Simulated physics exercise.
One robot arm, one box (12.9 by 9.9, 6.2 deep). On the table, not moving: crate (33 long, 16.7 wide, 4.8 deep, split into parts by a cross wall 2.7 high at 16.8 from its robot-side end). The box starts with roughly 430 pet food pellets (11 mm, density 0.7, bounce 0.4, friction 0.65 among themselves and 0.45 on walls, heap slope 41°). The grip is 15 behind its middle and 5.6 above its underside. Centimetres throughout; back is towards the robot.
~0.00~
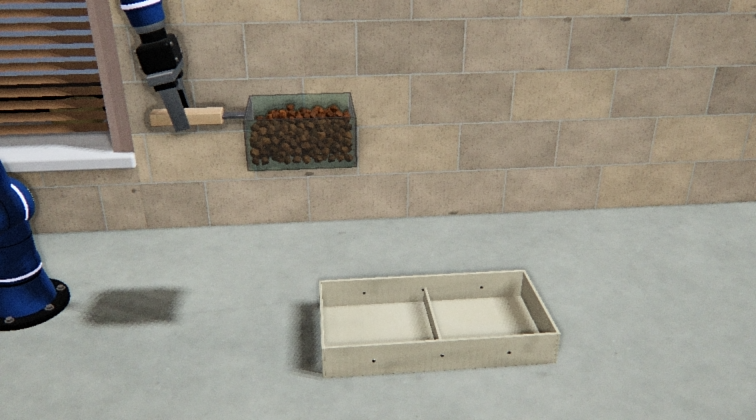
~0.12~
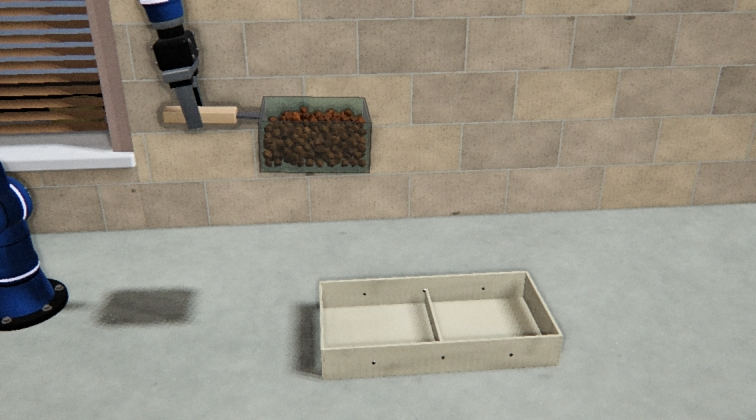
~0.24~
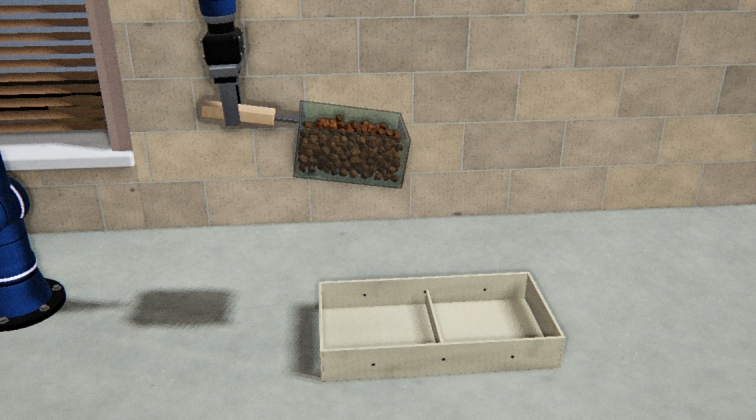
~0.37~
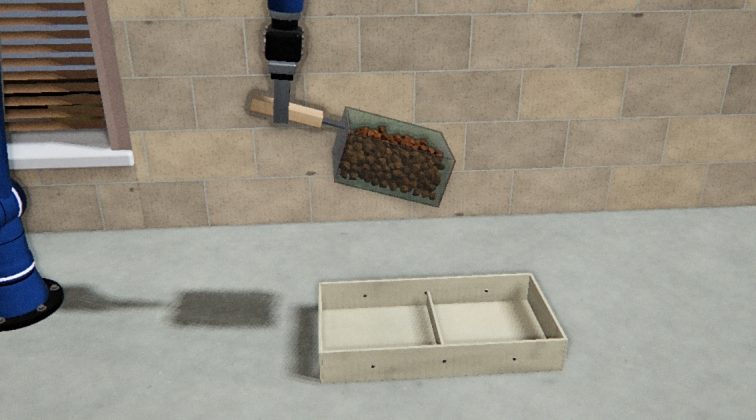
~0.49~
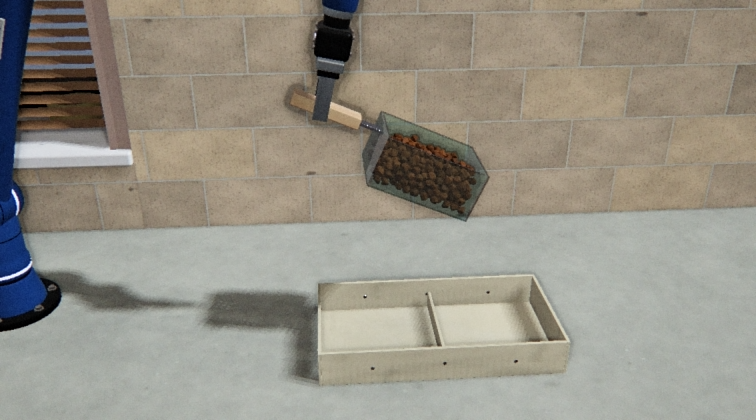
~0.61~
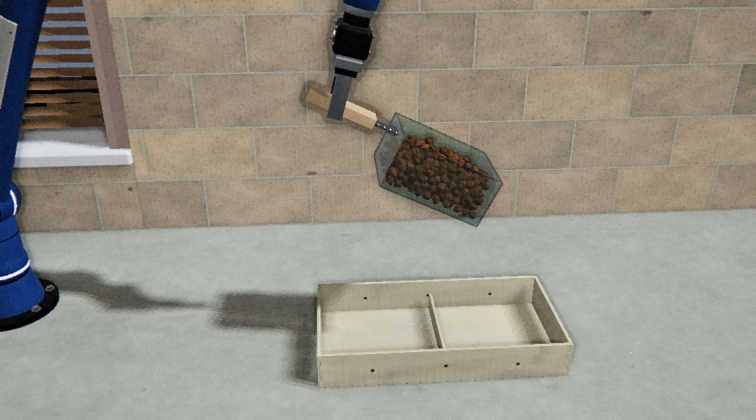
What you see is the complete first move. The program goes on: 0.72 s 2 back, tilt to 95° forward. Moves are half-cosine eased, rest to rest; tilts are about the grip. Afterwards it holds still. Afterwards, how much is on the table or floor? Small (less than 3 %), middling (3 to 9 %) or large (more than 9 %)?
A small share, less than 3 %, ends on the table or floor.
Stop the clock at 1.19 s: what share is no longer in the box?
Some 5 per cent.
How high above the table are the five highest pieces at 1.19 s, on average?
Roughly 26 cm.
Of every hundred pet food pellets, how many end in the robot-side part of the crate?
About 55 per cent.
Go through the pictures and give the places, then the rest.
In the first picture, the box floor at (302, 151), level; upper third of the load around (306, 122), from x 255 to 350, top at y 110; 433 in the box.
In the second picture, the box floor at (315, 154), tilted 2° forward; upper third of the load around (314, 126), from x 265 to 365, top at y 110.
In the third picture, the box floor at (347, 164), tilted 9° forward; upper third of the load around (340, 135), from x 300 to 400, top at y 120.
In the fourth picture, the box floor at (384, 176), tilted 17° forward; upper third of the load around (375, 147), from x 340 to 440, top at y 130.
In the fifth picture, the box floor at (413, 184), tilted 24° forward; upper third of the load around (403, 155), from x 370 to 475, top at y 135.
In the sixth picture, the box floor at (425, 187), tilted 26° forward; upper third of the load around (415, 158), from x 385 to 485, top at y 140; 433 in the box.
After 0.90 s, tilted 50° forward, highest piece 28 above the table; 433 in the box.
After 1.19 s, tilted 88° forward, highest piece 27 above the table; 421 in the box, 3 in the robot-side part, 9 in flight or on a rim.
After 1.53 s, tilted 95° forward, highest piece 26 above the table; 267 in the box, 141 in the robot-side part, 1 on the table or floor, 24 in flight or on a rim.
After 2.58 s, tilted 95° forward, highest piece 22 above the table; 248 in the robot-side part, 183 in the box, 2 on the table or floor.
In the end, 248 in the robot-side part, 183 in the box, 2 on the table or floor. That is 0 % on the table or floor.
